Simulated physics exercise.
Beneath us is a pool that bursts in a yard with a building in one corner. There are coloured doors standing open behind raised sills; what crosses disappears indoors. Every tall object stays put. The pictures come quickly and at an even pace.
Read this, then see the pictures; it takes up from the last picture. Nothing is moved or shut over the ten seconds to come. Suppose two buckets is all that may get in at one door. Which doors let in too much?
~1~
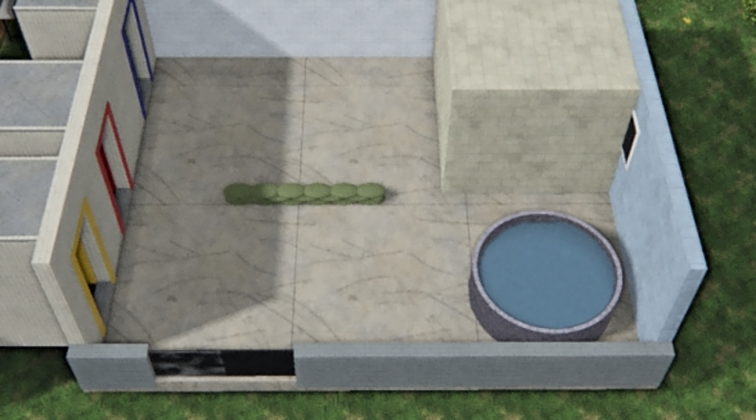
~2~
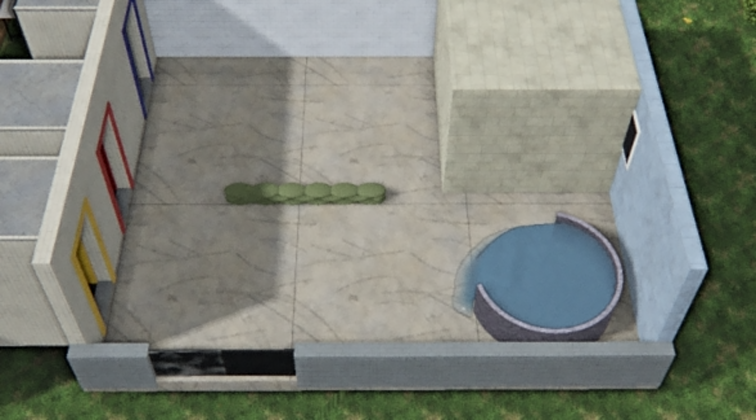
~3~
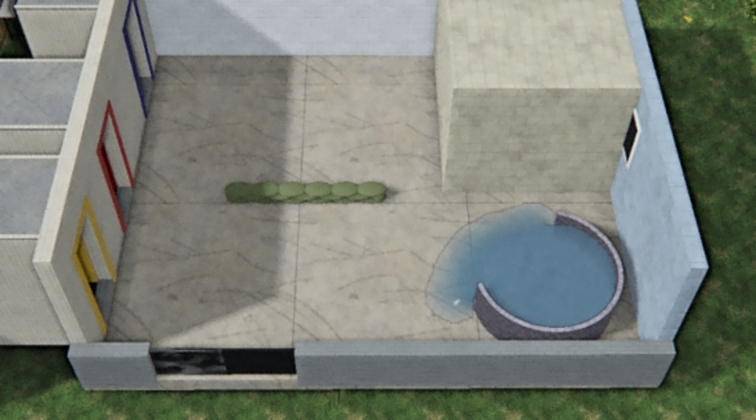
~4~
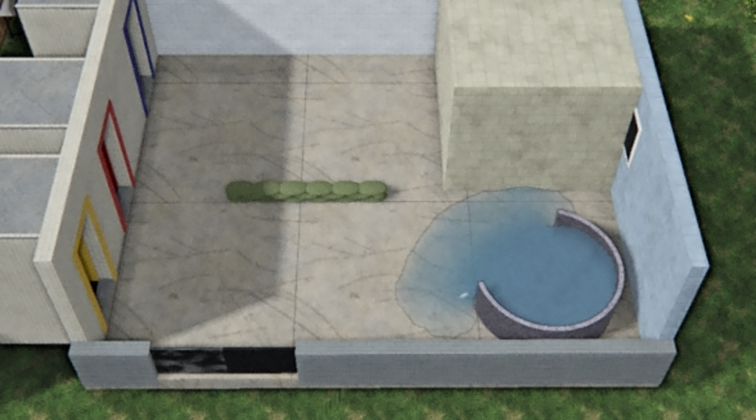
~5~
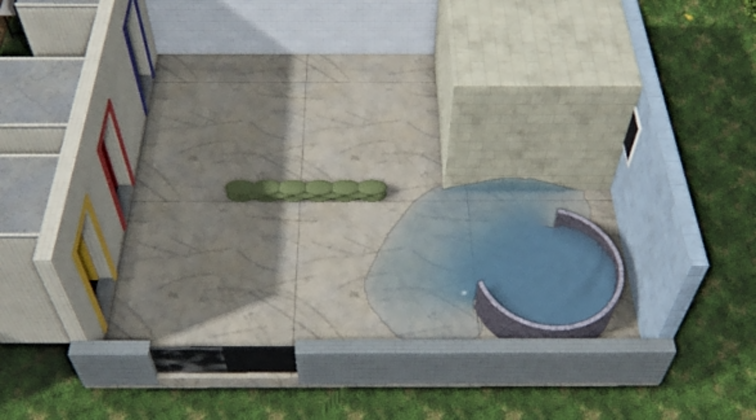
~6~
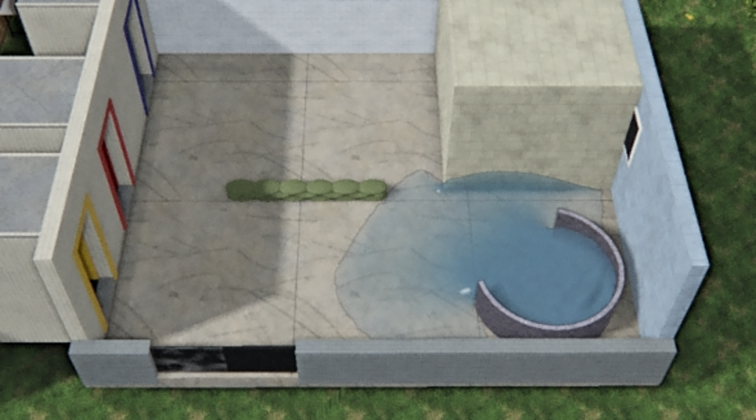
In turn: The red door lets in too much; the yellow door lets in too much; the blue door is fine.
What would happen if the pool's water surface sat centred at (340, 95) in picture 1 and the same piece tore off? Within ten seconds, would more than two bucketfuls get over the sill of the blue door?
Taking them one at a time, the blue door overshoots the threshold.
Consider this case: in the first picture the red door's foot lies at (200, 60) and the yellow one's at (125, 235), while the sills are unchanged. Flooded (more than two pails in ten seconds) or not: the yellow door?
Well, yellow breaks the limit, as far as I can tell.
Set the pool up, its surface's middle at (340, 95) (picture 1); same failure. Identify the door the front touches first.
That would be the blue door, I say.
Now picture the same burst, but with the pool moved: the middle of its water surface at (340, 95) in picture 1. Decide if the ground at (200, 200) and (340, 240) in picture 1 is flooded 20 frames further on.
Soaked, bone-dry.
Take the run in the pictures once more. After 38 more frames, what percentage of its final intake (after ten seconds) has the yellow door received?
Around 90 percent.
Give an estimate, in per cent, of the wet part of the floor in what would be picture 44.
That should be about 85 %.
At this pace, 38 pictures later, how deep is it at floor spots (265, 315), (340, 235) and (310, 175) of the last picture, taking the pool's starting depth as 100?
Some 14, 6 and 2 in a hundred.
A moment on, water covers 35 % of the floor; the red door not reached, the yellow door not reached, the blue door not reached.
Next, water covers 55 % of the floor; the red door wet at the sill, nothing in, the yellow door not reached, the blue door not reached.
Then, water covers 80 % of the floor; the red door over two buckets in, the yellow door under two buckets in, the blue door not reached.
Later, water covers 85 % of the floor; the red door far over two buckets in, the yellow door over two buckets in, the blue door wet at the sill, nothing in.
In the end, water covers 95 % of the floor; the red door far over two buckets in, the yellow door far over two buckets in, the blue door wet at the sill, nothing in.
